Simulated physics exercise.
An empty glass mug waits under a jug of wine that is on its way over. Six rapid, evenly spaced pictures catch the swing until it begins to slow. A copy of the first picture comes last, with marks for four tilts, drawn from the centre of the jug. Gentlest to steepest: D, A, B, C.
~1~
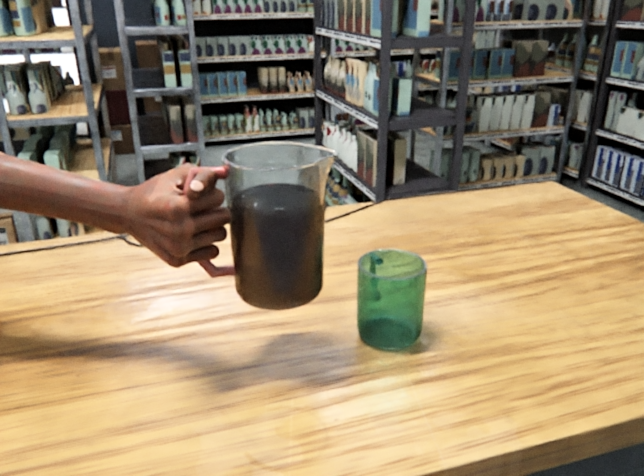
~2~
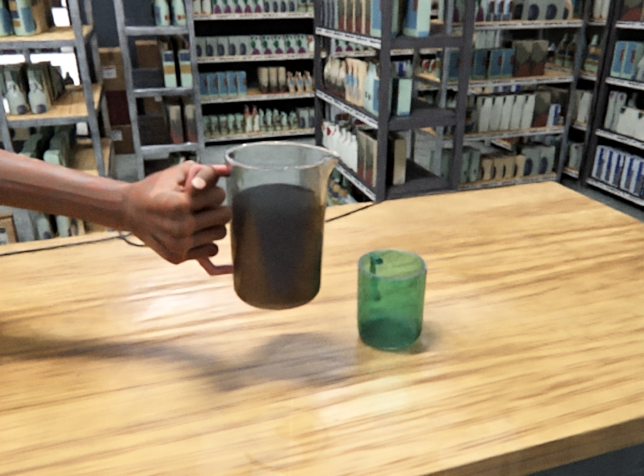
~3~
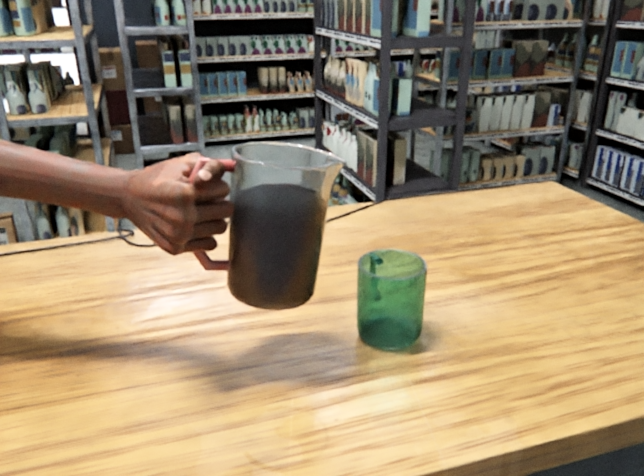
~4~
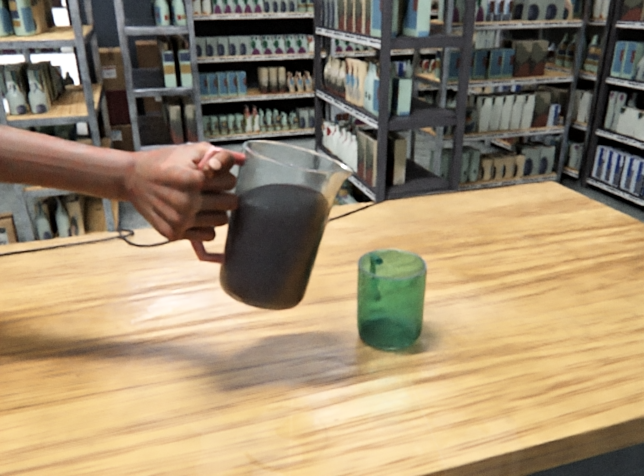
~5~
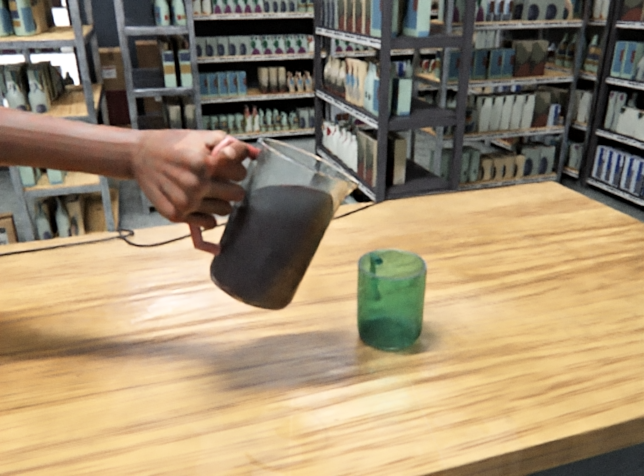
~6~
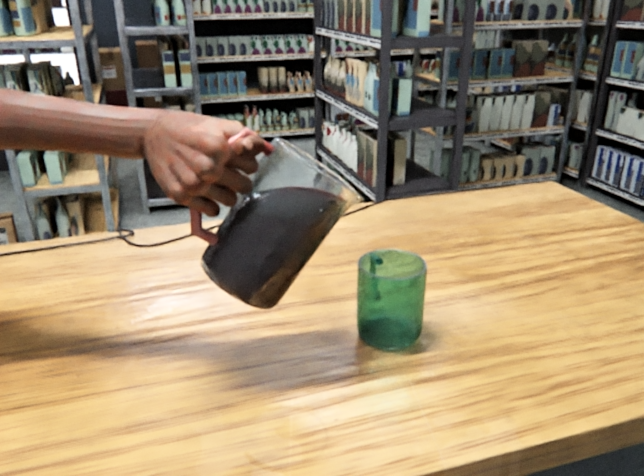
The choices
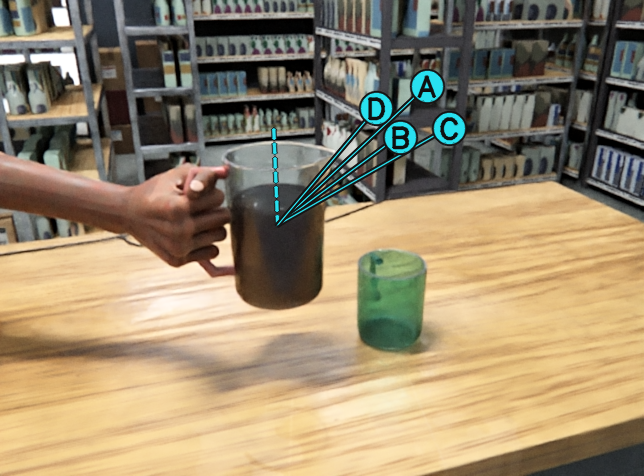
A hand lifting a glass jug of dark liquid above a wooden table, gradually tilting it rightward beside a green glass mug.
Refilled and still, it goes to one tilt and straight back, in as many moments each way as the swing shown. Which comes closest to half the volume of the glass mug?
C beats the others.
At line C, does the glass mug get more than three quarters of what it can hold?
No, less.
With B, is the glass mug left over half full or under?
Under half.
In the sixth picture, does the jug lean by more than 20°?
Yes, it does.
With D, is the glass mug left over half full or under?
Under.
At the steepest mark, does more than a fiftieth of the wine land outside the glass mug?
No, it does not.
On the marked copy, A at (414, 97); B at (385, 146); C at (434, 135); D at (365, 121).
For line A, the glass mug ends with about 14 % of what it can hold.
For line B, the glass mug ends with about 28 % of what it can hold.
For line C, the glass mug ends with about 48 % of what it can hold.
For line D, the glass mug ends with about 5 % of what it can hold.
